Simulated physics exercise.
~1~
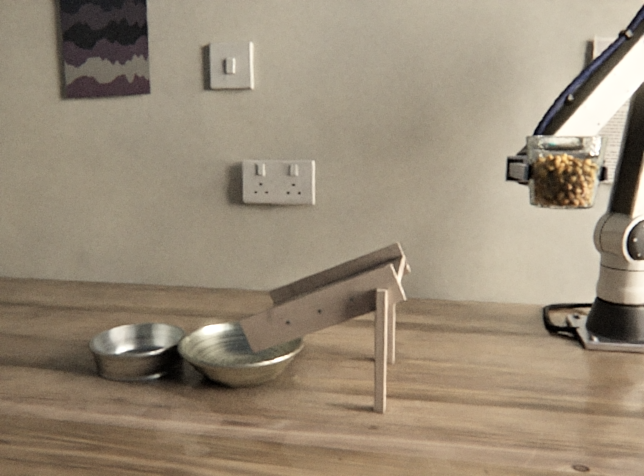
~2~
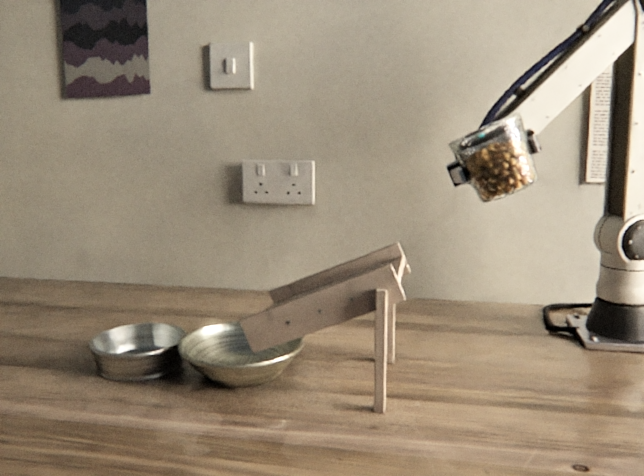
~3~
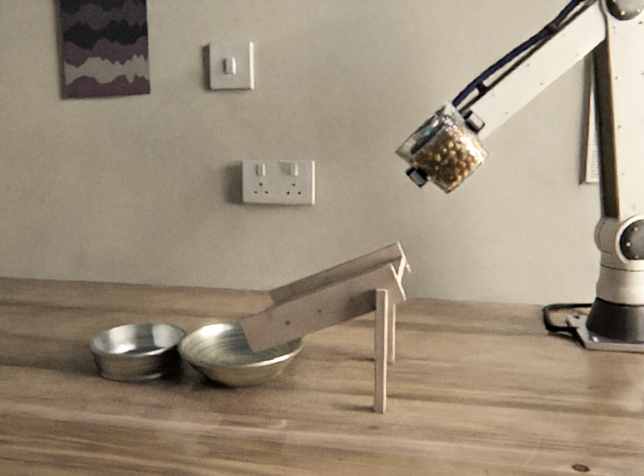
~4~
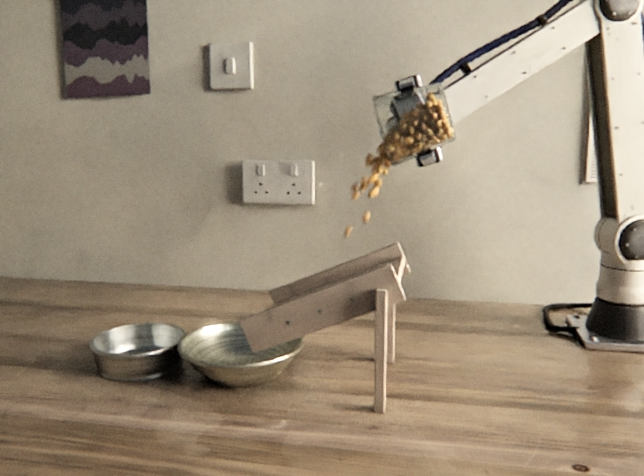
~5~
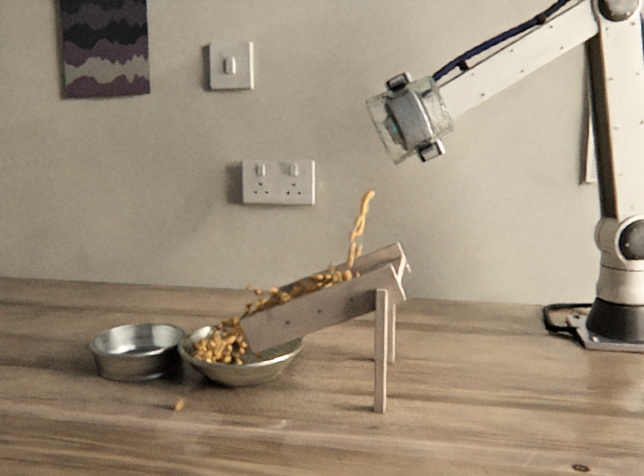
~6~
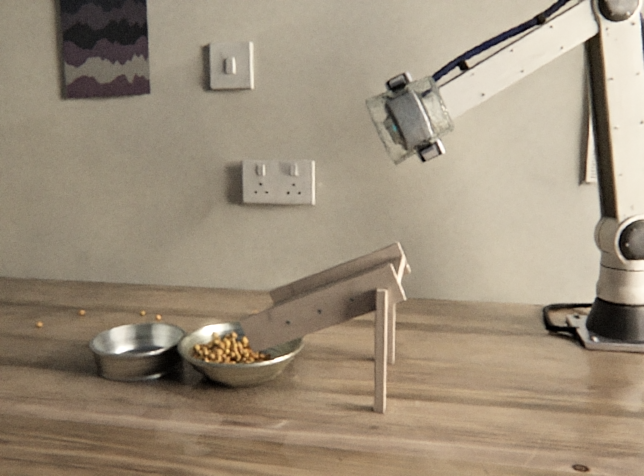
At first, a robot arm on the right holds a clear container of dried chickpeas upright, above a wooden table with a sloping wooden chute and two metal bowls. The arm swings the container left, tilting it further as it nears the chute. Once it tips past its side, the chickpeas spill out and fall toward the chute. They stream down the slope into the nearer bowl, while the container empties. In the end, nearly all of them rest heaped in that bowl, a few lie scattered on the table at the left, and the arm holds the tipped container still.
